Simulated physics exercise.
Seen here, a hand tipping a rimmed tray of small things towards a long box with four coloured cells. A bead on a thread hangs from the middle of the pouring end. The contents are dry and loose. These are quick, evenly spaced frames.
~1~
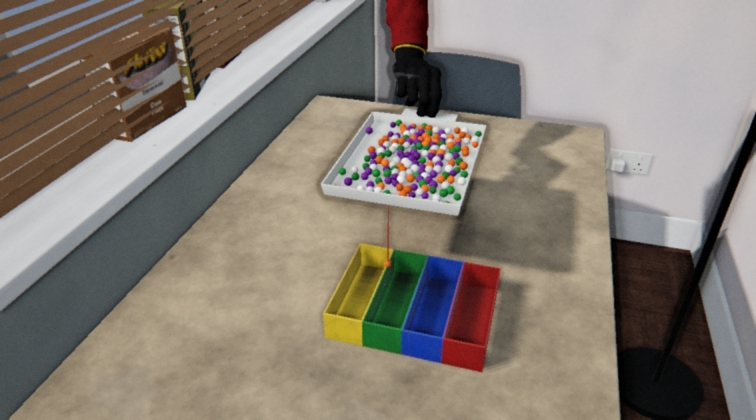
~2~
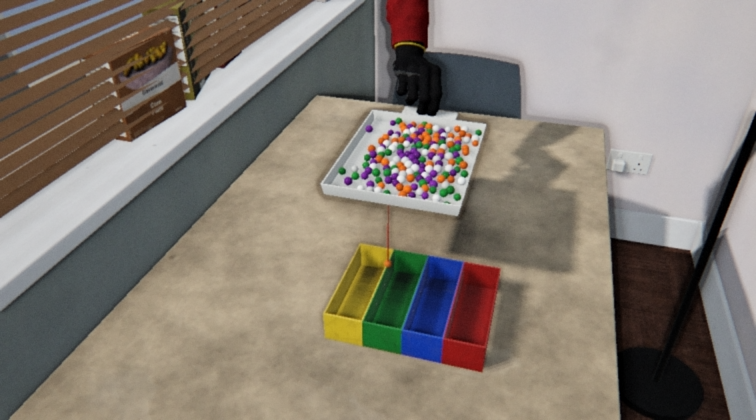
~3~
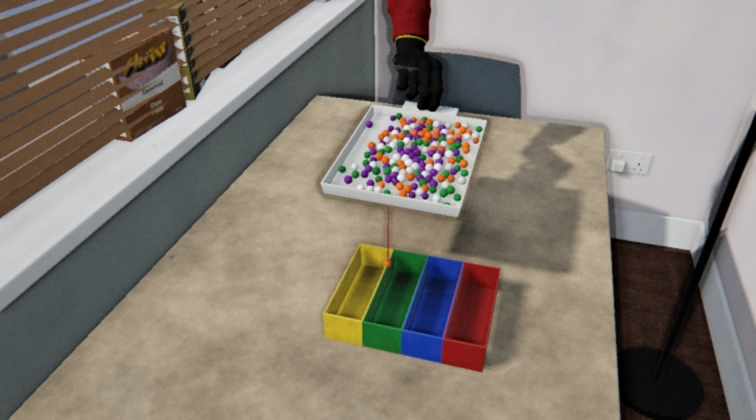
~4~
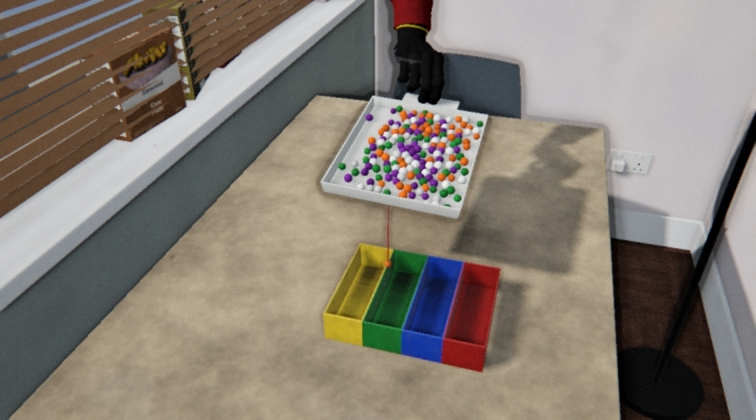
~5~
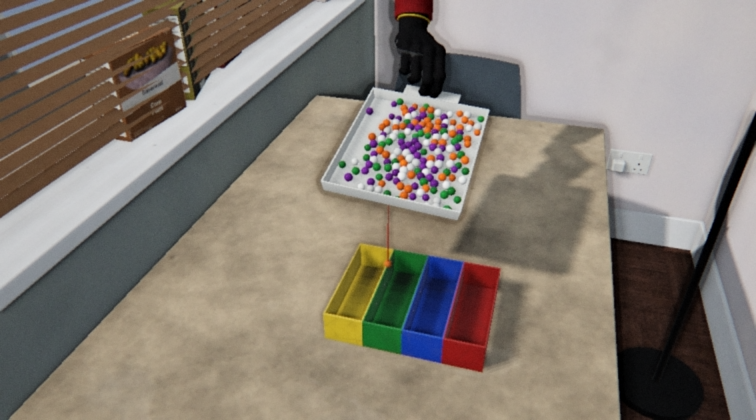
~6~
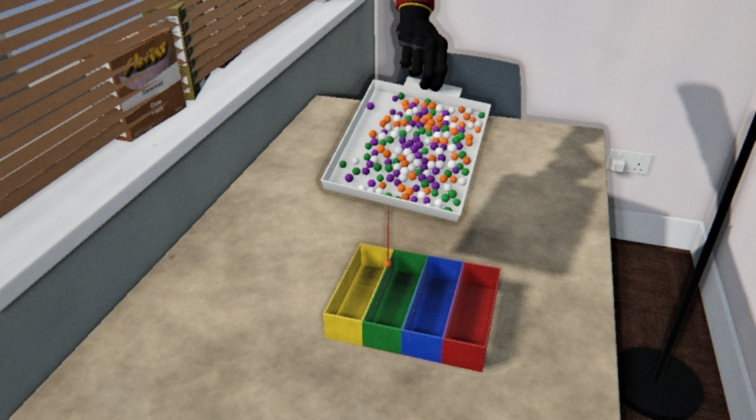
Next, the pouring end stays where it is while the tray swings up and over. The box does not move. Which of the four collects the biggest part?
It favours the blue compartment.
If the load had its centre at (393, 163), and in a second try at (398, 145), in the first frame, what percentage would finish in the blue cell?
Roughly 60 per cent, and 60 per cent.
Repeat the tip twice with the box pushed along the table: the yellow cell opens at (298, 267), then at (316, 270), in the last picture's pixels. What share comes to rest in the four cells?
The first gives 20 %, the second 50 %.
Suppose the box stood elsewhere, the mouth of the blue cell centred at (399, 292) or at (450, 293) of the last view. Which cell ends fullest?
The first try: The red cell. The second: The blue one.
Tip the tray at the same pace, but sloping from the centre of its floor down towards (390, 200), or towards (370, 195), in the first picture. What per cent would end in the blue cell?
First some 20, then 0 per cent.
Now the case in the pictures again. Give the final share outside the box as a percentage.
It comes to 0 per cent or so.
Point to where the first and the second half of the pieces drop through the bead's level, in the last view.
Around (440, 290) and then (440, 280).
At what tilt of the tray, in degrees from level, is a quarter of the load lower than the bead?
Around 80° of tilt.
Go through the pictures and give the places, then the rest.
Corners of the pouring end near (324, 183) and (458, 204), level; middle of the load near (412, 159), round plastic beads; bead on its thread near (388, 264); yellow cell near (343, 327); green cell near (382, 335); blue cell near (422, 344); red cell near (463, 353), in the first picture.
Corners of the pouring end near (324, 183) and (458, 205), level; middle of the load near (412, 158), in the second picture.
Corners of the pouring end near (324, 182) and (458, 206), tipped barely, lowest at the right corner; middle of the load near (412, 156), in the third picture.
Corners of the pouring end near (324, 181) and (458, 208), tipped a little, lowest at the right corner; middle of the load near (412, 153), in the fourth picture.
Corners of the pouring end near (324, 180) and (458, 210), tipped a little, lowest at the right corner; middle of the load near (413, 150), in the fifth picture.
Corners of the pouring end near (324, 179) and (458, 212), tipped a little, lowest at the right corner; middle of the load near (414, 149), all but a few on the move; yellow cell near (343, 327); green cell near (382, 335); blue cell near (422, 344); red cell near (463, 353), in the sixth picture.
Shortly afterwards, tray tipped steeply; the whole lot on the tray.
Next, tray tipped right over; near a quarter on the tray; near a third in the blue cell; near a quarter in the red cell; a little in the green cell; only a few in the yellow cell; a little falling or outside the box.
Some moments later, tray tipped past a quarter turn; near two thirds in the blue cell; near a quarter in the red cell; a little in the green cell; only a few in the yellow cell; a little falling or outside the box.
In the end, tray tipped past a quarter turn; near two thirds in the blue cell; near a quarter in the red cell; a little in the green cell; only a few in the yellow cell; a little outside the box.
